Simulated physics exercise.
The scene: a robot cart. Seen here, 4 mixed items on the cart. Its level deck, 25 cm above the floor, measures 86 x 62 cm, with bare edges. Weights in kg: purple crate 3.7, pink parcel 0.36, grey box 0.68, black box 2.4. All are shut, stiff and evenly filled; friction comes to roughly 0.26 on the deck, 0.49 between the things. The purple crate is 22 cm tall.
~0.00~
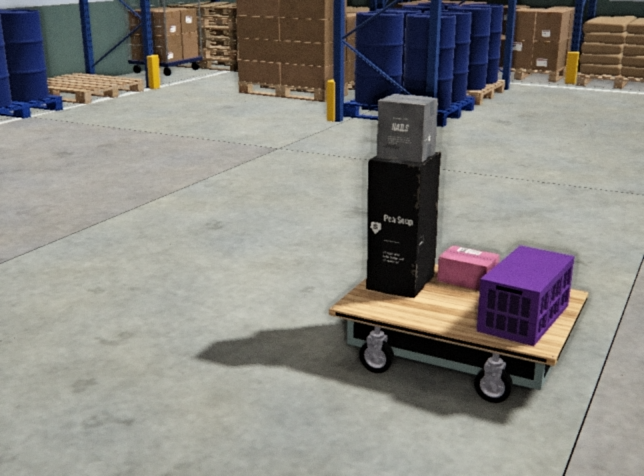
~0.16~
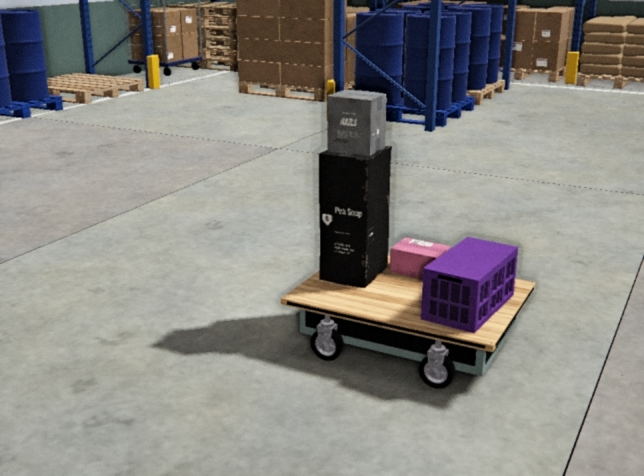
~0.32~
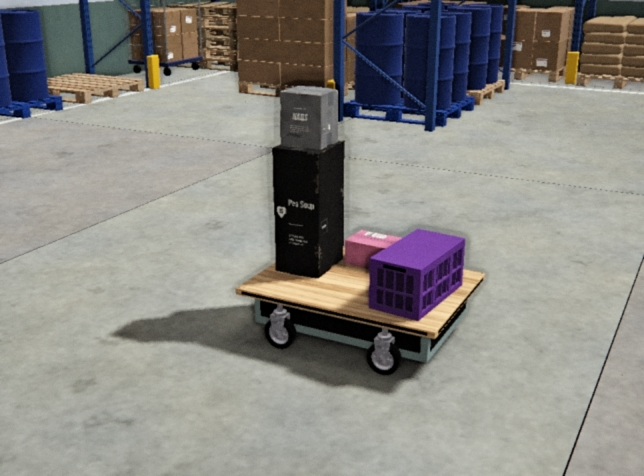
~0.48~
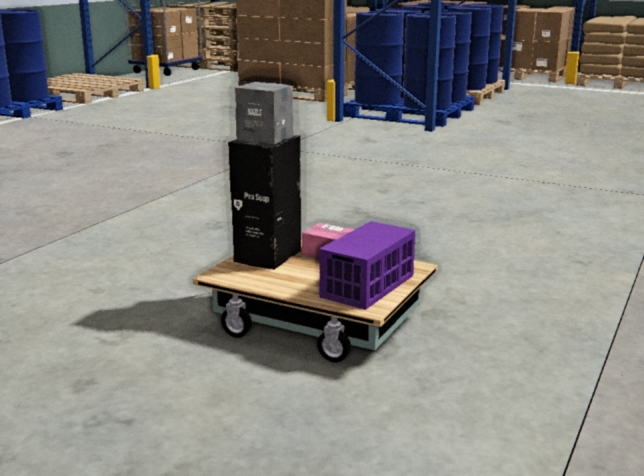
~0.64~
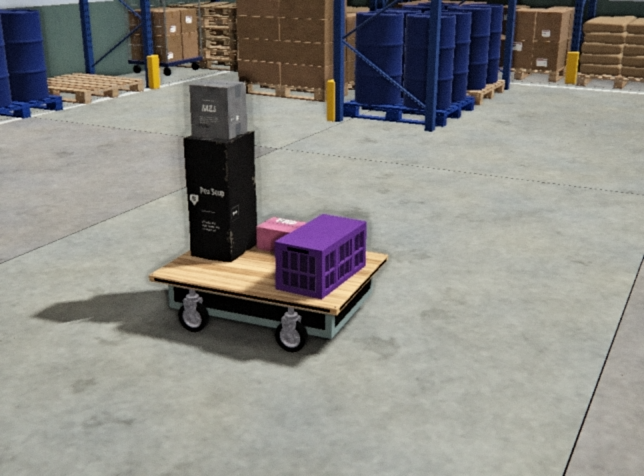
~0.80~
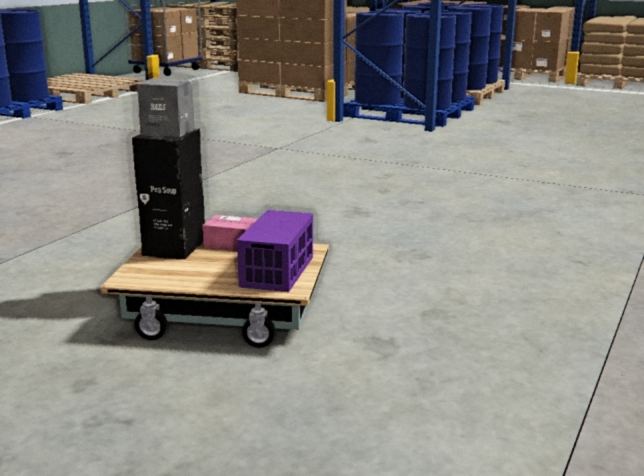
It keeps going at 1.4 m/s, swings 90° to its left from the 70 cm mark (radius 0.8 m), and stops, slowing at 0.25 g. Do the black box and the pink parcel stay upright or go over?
The black box tips over and the pink parcel tips over.
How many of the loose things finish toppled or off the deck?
3 of them.
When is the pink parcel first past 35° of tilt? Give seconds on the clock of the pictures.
At about 1.2 s.
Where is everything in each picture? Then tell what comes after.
Cart 0 cm along; black box (403, 221); pink parcel (468, 268), in the first frame.
Cart 22 cm along; purple crate (471, 282); grey box (357, 122), in the second frame.
Cart 45 cm along; purple crate (418, 272); grey box (310, 117), in the third frame.
Cart 67 cm along; purple crate (368, 263); grey box (265, 113), in the fourth frame.
Cart 90 cm along, turned 5°; purple crate (322, 254); grey box (219, 109) moved 2 cm, in the fifth frame.
Cart 112 cm along, turned 19°; black box (171, 192) moved 12 cm; pink parcel (230, 233) moved 5 cm, in the sixth frame.
After 1.10 s, cart 154 cm along, turned 50°; pink parcel, grey box and black box now off the deck.
After 1.40 s, cart 196 cm along, turned 80°.
After 1.80 s, cart 248 cm along, turned 90°.
In the end (2.6 s), off the deck and tipped over, pink parcel, grey box and black box; the last one under 10 cm from the start. In the last view, pink parcel near (38, 282).
